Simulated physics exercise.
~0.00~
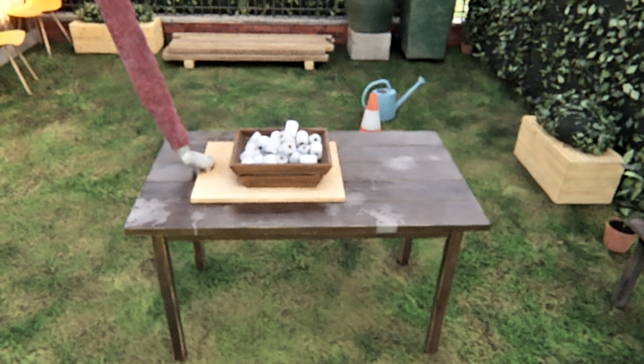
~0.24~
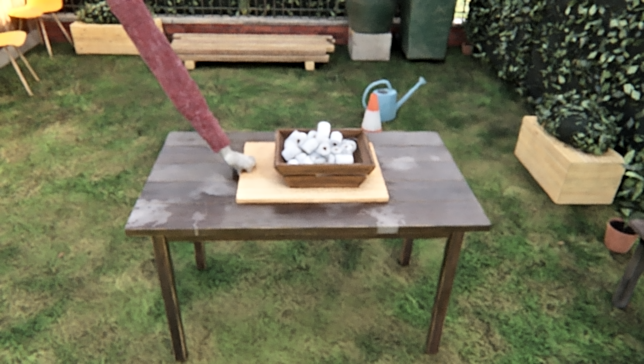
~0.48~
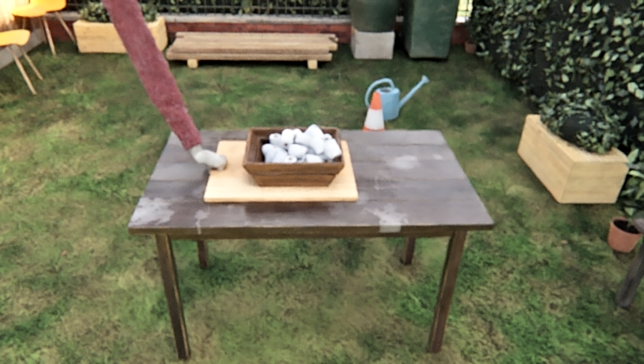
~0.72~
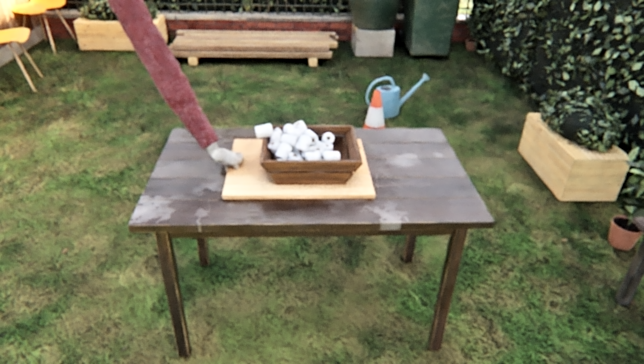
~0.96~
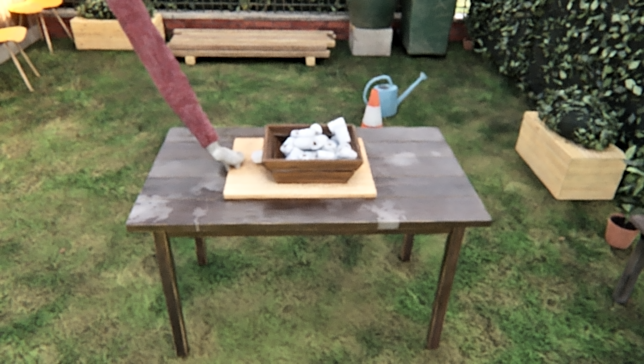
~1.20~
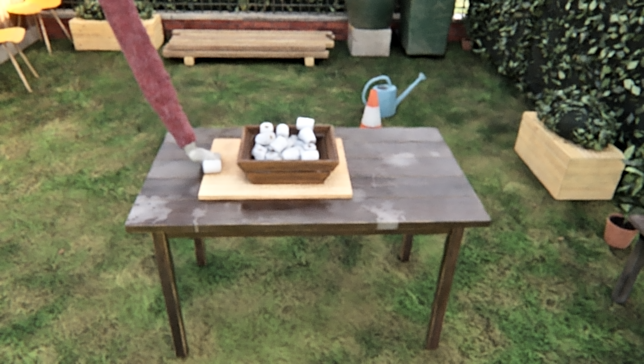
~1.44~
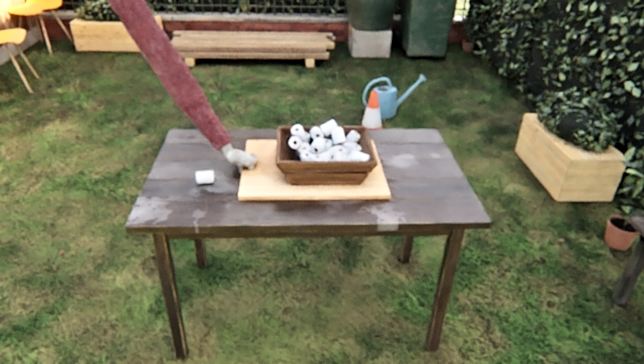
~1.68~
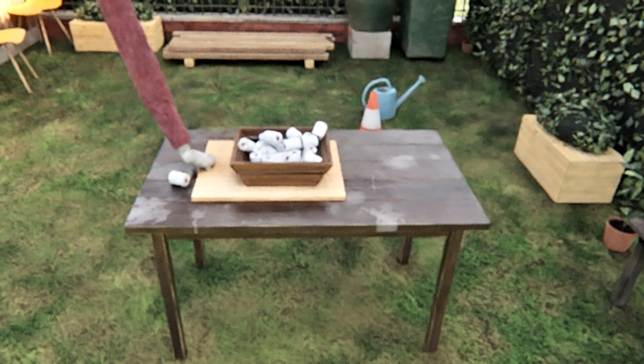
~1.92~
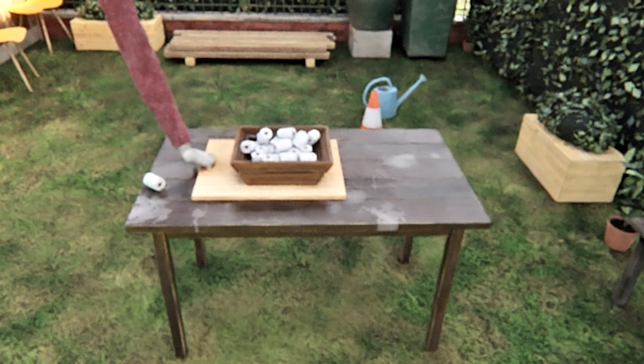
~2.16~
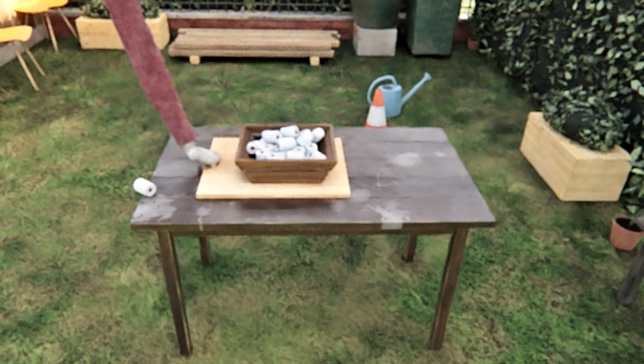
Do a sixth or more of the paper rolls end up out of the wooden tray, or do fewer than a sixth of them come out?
Fewer than a sixth of the paper rolls come out. Only one lies on the table to the left of the board, and the others stay heaped in the tray.
